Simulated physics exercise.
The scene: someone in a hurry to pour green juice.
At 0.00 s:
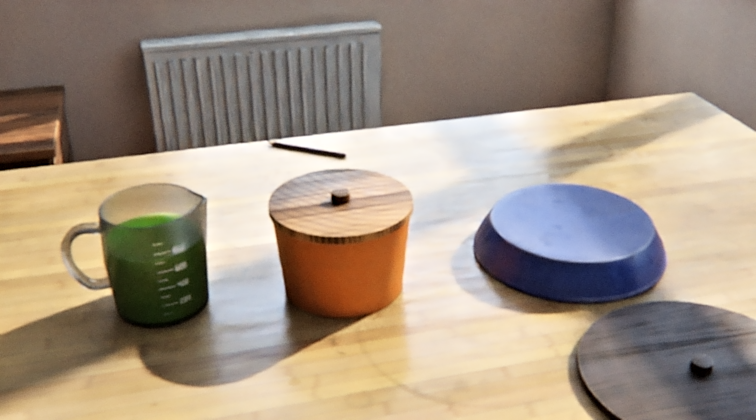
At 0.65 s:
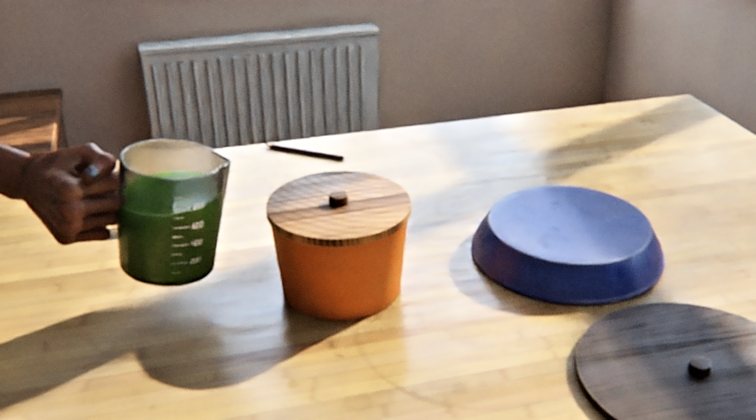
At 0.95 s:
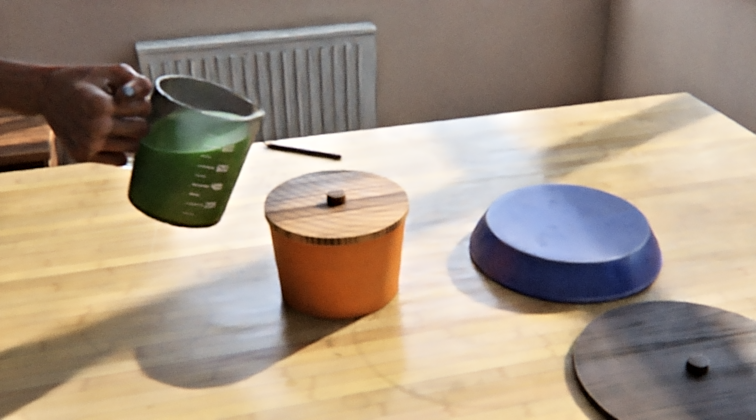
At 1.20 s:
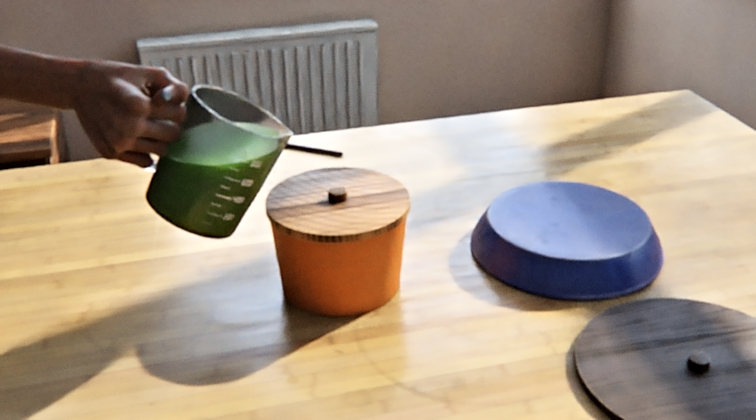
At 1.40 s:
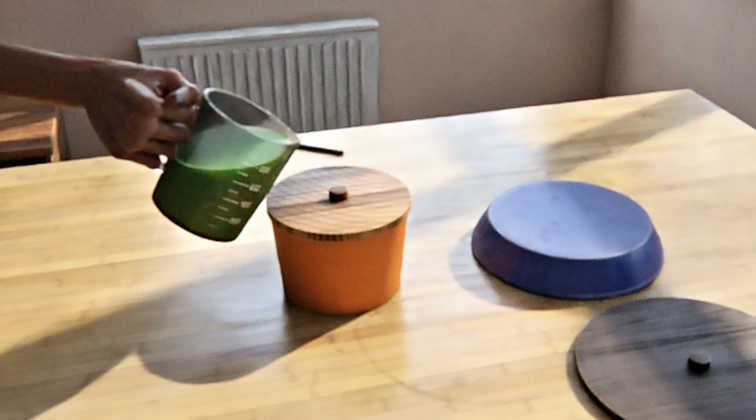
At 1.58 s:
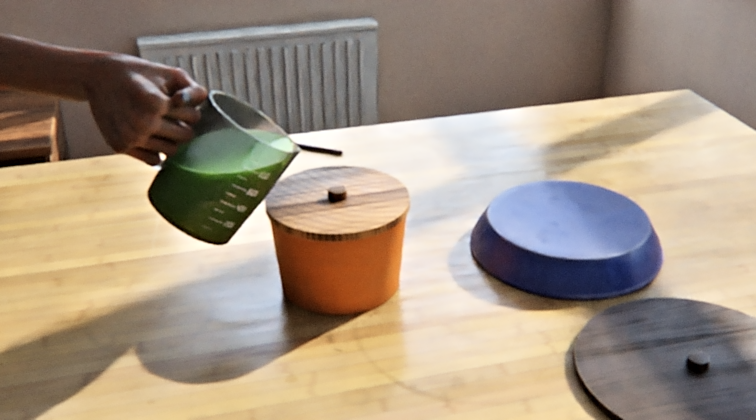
A hand lifts a clear measuring jug of green liquid from the left of a pale wooden table, carries it up and rightward, and tilts it gradually toward a lidded orange tub, with no liquid leaving it. The steady view looks down across the sunlit tabletop toward a white radiator. Right of the tub sit an upturned blue dish and, nearer, a dark round lid, all staying still.
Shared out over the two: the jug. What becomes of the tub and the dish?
The tub sends it away I expect; the dish sends it away I expect.
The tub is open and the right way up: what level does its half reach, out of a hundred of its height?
Around 20 percent.
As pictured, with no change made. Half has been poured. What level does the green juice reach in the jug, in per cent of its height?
35 per cent, roughly.
After 2.3 s, it hits the lid of the tub and runs off.
After 3.2 s, it runs off the upturned base of the dish.
After 4.6 s, the tub is empty, in a puddle; the dish is empty, in a puddle.
